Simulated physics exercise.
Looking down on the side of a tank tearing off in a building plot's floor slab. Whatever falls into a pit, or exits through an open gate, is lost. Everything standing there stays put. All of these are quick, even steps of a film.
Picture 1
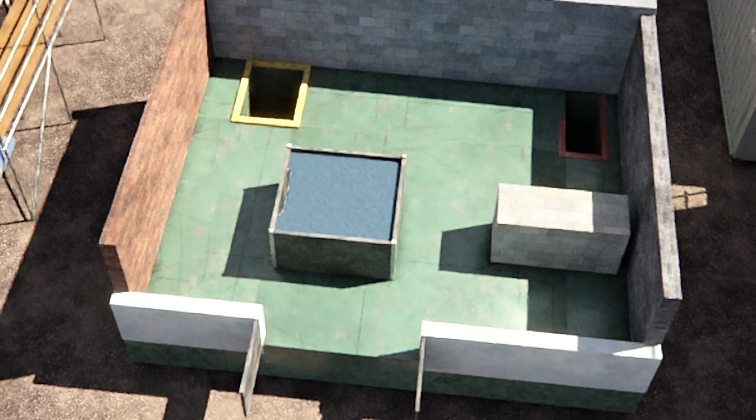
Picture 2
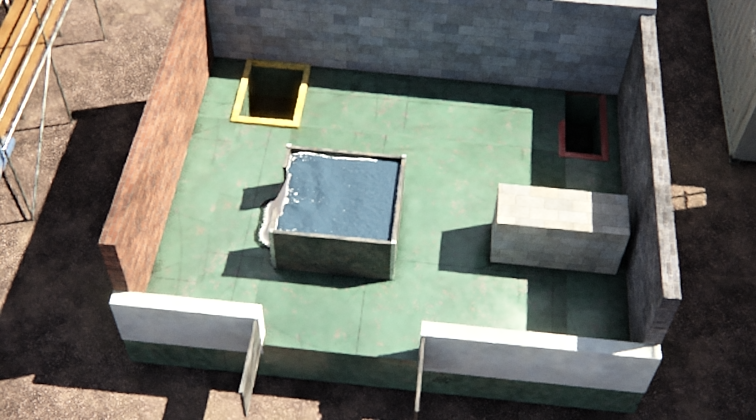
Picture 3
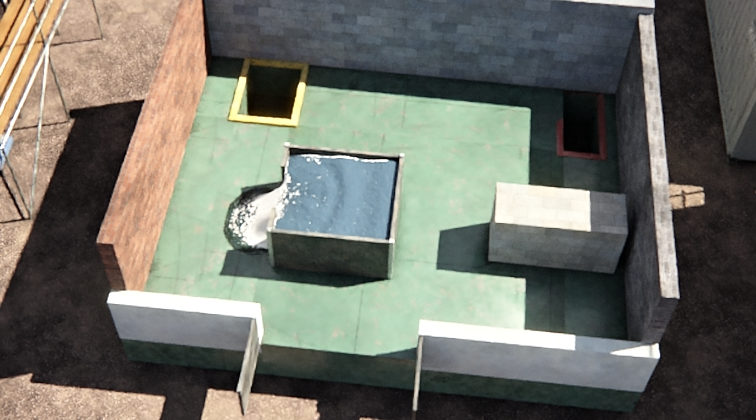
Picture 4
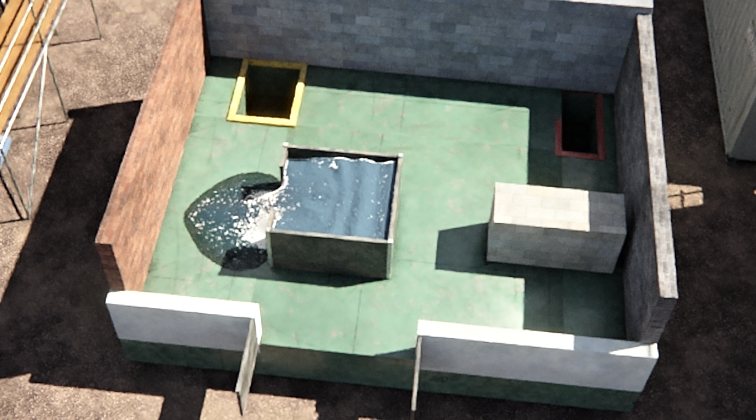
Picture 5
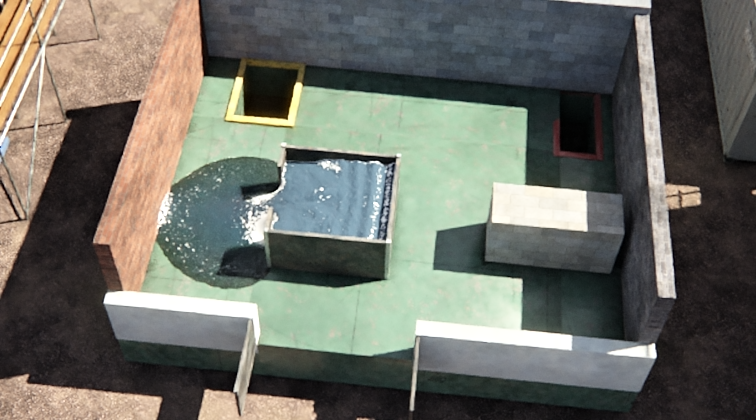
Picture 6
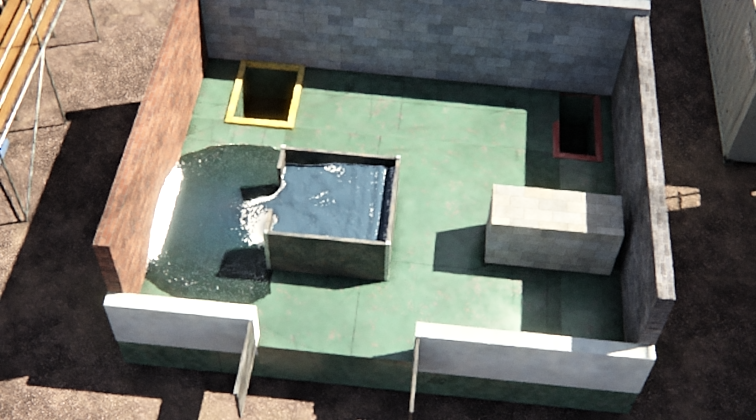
Water breaks out through the left side of a square tank standing near the middle of a green floor slab, seen from high above, within brick and grey block walls and low white front walls with an open gate. A yellow-edged pit lies at upper left, a red-edged pit at upper right and a pale block at right. The foaming water fans leftward to the brick wall, then spreads along it as the tank's level drops.
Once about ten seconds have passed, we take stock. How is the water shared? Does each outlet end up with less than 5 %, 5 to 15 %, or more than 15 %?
The gate gets five to fifteen per cent; the yellow pit gets in excess of fifteen per cent; the red pit gets shy of five per cent.
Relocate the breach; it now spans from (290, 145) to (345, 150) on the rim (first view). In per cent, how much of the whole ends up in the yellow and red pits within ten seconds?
Per cent: Yellow 35, red 25.
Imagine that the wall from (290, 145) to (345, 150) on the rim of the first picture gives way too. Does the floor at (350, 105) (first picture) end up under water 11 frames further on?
My call: Swamped.
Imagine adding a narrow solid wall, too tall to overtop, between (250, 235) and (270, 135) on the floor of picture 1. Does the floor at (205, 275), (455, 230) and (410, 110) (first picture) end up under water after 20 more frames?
In the order you listed them: Soaked, unsoaked, soaked.
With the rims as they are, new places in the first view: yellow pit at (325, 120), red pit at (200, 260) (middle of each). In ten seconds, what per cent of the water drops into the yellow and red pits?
Log, per cent - yellow: 6, red: 50.
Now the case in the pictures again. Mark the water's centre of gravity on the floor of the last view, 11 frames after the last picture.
It is near (272, 223).
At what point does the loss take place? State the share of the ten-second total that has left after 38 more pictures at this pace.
It comes to around 70 per cent.
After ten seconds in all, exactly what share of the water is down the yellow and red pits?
Estimates: 24 % and 2 %.
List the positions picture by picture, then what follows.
Still water in the water tank at (340, 196), in the first frame.
The front is at (264, 244), out from the gap at (284, 211), in the second frame.
The front is at (228, 231), out from the gap at (282, 211), in the third frame.
The front is at (189, 221), out from the gap at (281, 212), in the fourth frame.
The front is at (157, 236), out from the gap at (279, 213), in the fifth frame.
The front is at (146, 274), out from the gap at (279, 214), in the sixth frame.
A moment on, water covers 20 % of the floor; the gate 0 %, the yellow pit 0 %, the red pit 0 %.
Next, water covers 25 % of the floor; the gate 0 %, the yellow pit 1 %, the red pit 0 %.
Then, water covers 45 % of the floor; the gate 1 %, the yellow pit 9 %, the red pit 0 %.
Later, water covers 60 % of the floor; the gate 3 %, the yellow pit 19 %, the red pit 0 %.
In the end, water covers 80 % of the floor; the gate 7 %, the yellow pit 25 %, the red pit 1 %.
